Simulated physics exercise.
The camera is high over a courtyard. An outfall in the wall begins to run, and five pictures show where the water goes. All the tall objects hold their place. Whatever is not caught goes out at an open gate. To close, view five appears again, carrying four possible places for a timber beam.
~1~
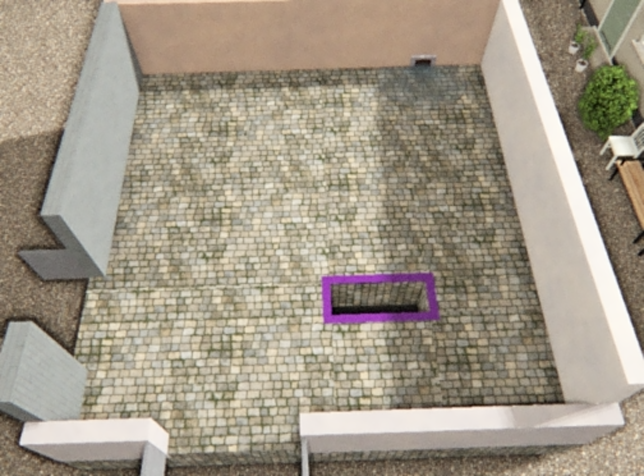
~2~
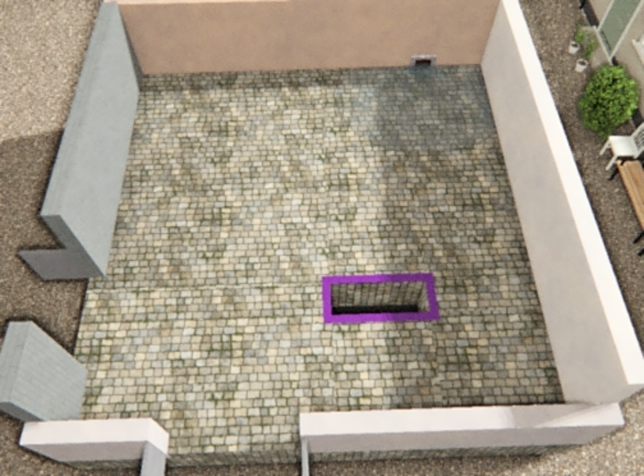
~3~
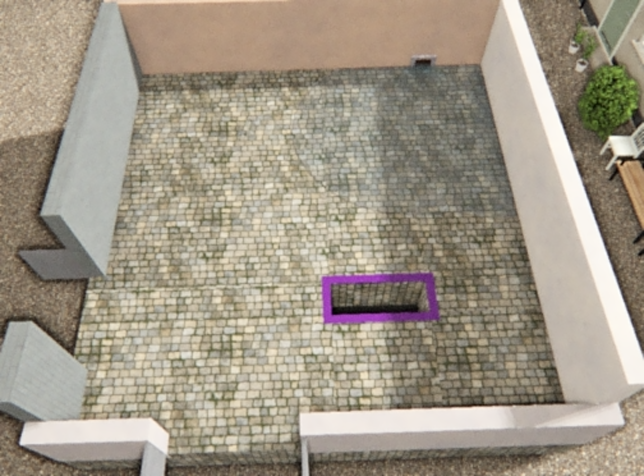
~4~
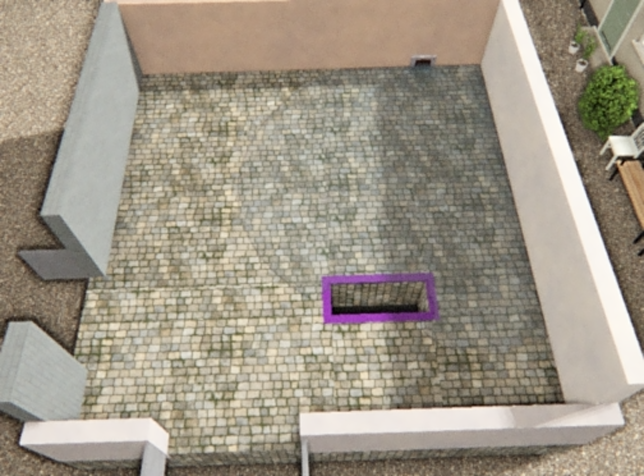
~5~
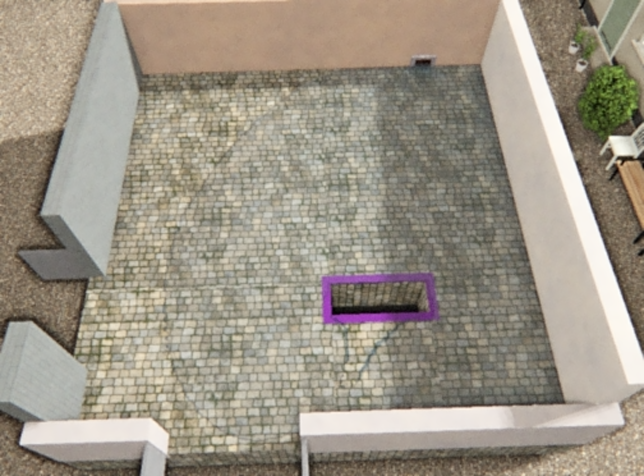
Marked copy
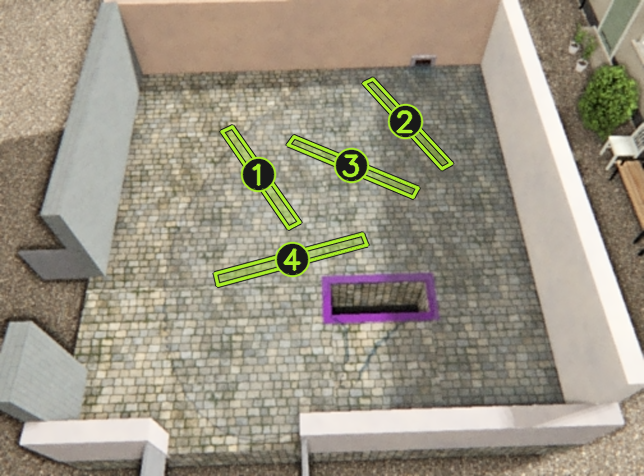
Water spreads from the outlet in the back wall across the walled courtyard, reaching the purple-edged pit.
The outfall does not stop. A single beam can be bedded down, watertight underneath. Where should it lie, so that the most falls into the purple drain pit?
The best position is 1.
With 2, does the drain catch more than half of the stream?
No, it does not.
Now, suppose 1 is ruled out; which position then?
That would be 4.
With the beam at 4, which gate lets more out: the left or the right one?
The right gate.
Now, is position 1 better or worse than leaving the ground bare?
Position 1 is better.
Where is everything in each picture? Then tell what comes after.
Outfall at (423, 62); purple drain pit at (379, 298); open gate at (236, 432); open gate at (97, 321); 3 % of the ground under water, visible out to (457, 98); purple drain pit still dry, in the first picture.
In the second picture, 12 % of the ground under water, visible out to (421, 150); purple drain pit still dry.
In the third picture, 25 % of the ground under water, visible out to (510, 207); purple drain pit still dry.
In the fourth picture, 45 % of the ground under water, visible out to (516, 339); purple drain pit taking water.
In the fifth picture, 65 % of the ground under water, visible out to (187, 372); purple drain pit taking water.
In lime, 1 from (227, 129) to (294, 225); 2 from (368, 81) to (446, 166); 3 from (291, 140) to (415, 192); 4 from (216, 279) to (364, 239).
For position 1, about 53 % of the stream goes into the purple drain pit, about 47 % out by the gates.
For position 2, about 22 % of the stream goes into the purple drain pit, about 78 % out by the gates.
For position 3, about 15 % of the stream goes into the purple drain pit, about 85 % out by the gates.
For position 4, about 34 % of the stream goes into the purple drain pit, about 66 % out by the gates.
